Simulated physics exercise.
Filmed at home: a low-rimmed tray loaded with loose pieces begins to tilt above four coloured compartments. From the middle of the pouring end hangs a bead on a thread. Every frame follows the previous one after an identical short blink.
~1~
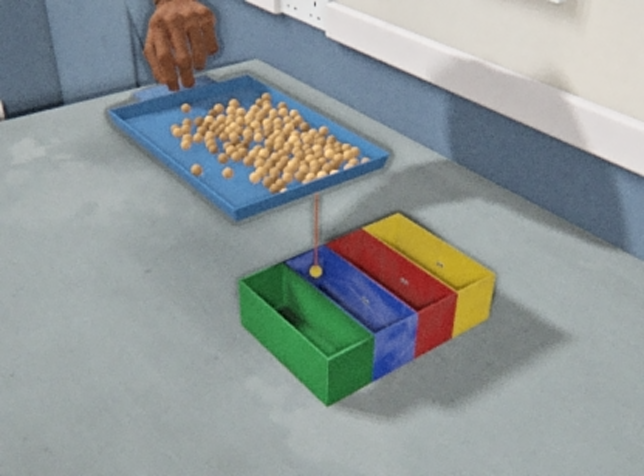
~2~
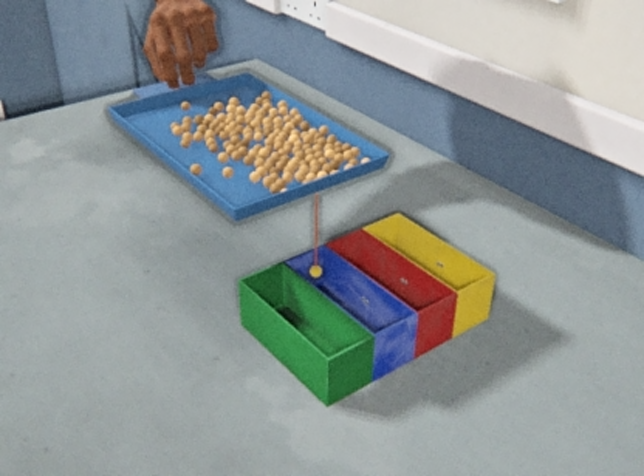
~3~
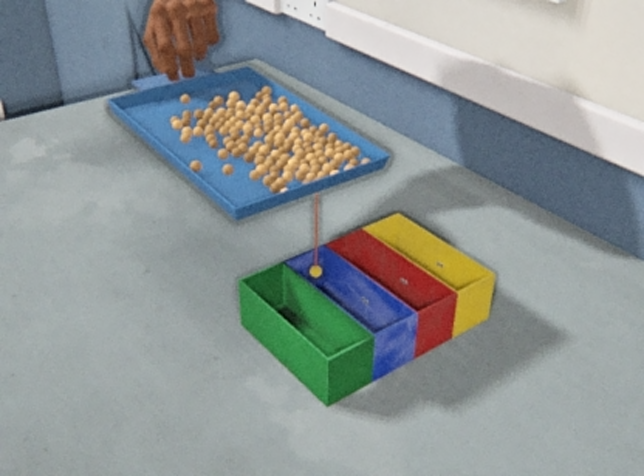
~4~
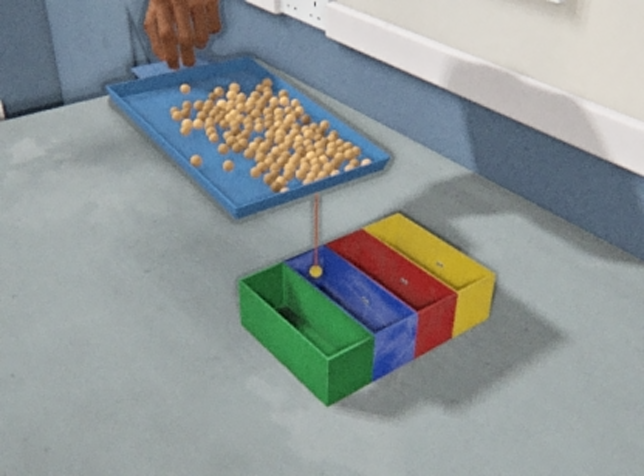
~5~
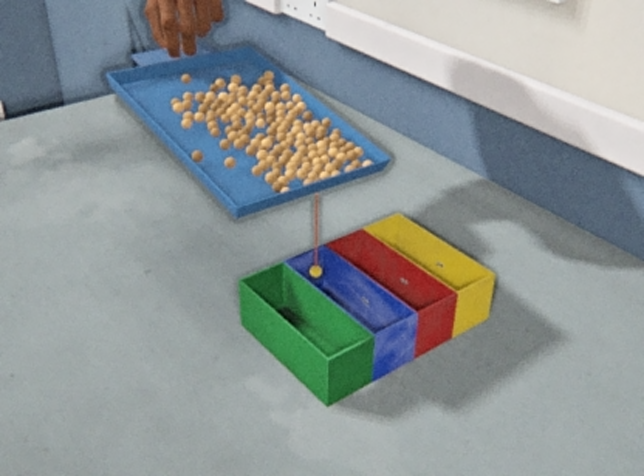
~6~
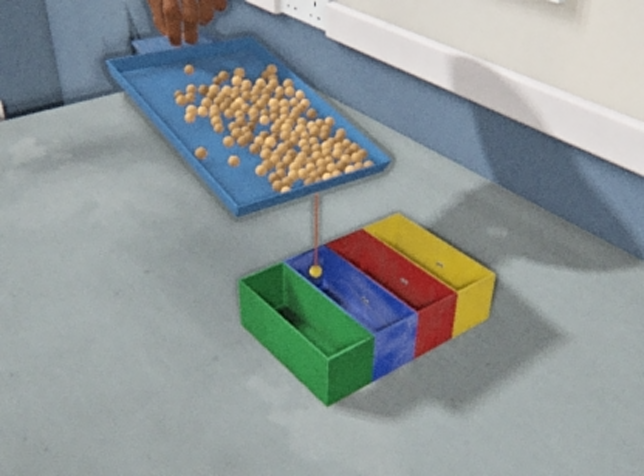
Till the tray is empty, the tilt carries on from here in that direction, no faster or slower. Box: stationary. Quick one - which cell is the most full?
The red one is.
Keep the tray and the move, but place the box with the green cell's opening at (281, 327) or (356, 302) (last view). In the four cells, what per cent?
Estimate: 90 % first, 90 % second.
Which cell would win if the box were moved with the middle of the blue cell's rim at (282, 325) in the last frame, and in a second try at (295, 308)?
In turn: The yellow cell; the yellow one.
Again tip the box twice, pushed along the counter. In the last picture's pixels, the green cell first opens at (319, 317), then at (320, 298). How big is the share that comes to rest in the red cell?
The first try yields 50% and the second yields 40%.
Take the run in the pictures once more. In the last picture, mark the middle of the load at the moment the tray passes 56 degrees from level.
The load is centred about (334, 150).
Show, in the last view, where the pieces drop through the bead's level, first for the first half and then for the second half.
Around (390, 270), followed by around (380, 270).
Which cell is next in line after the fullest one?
Behind the top one comes the cell in blue.
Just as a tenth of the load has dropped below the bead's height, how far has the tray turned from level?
About 65° of tilt.
Soon after the last picture, tray tipped steeply; nearly all on the tray; a small part falling or outside the box.
A little later, tray tipped right over; a stray few on the tray; about half in the red cell; about a third in the blue cell; a small part in the yellow cell; a small part in the green cell; a small part falling or outside the box.
Later still, tray tipped past a quarter turn; about half in the red cell; about a third in the blue cell; a small part in the yellow cell; a small part in the green cell; a stray few falling or outside the box.
At rest, tray tipped past a quarter turn; about half in the red cell; about a third in the blue cell; a small part in the yellow cell; a small part in the green cell; a stray few outside the box.
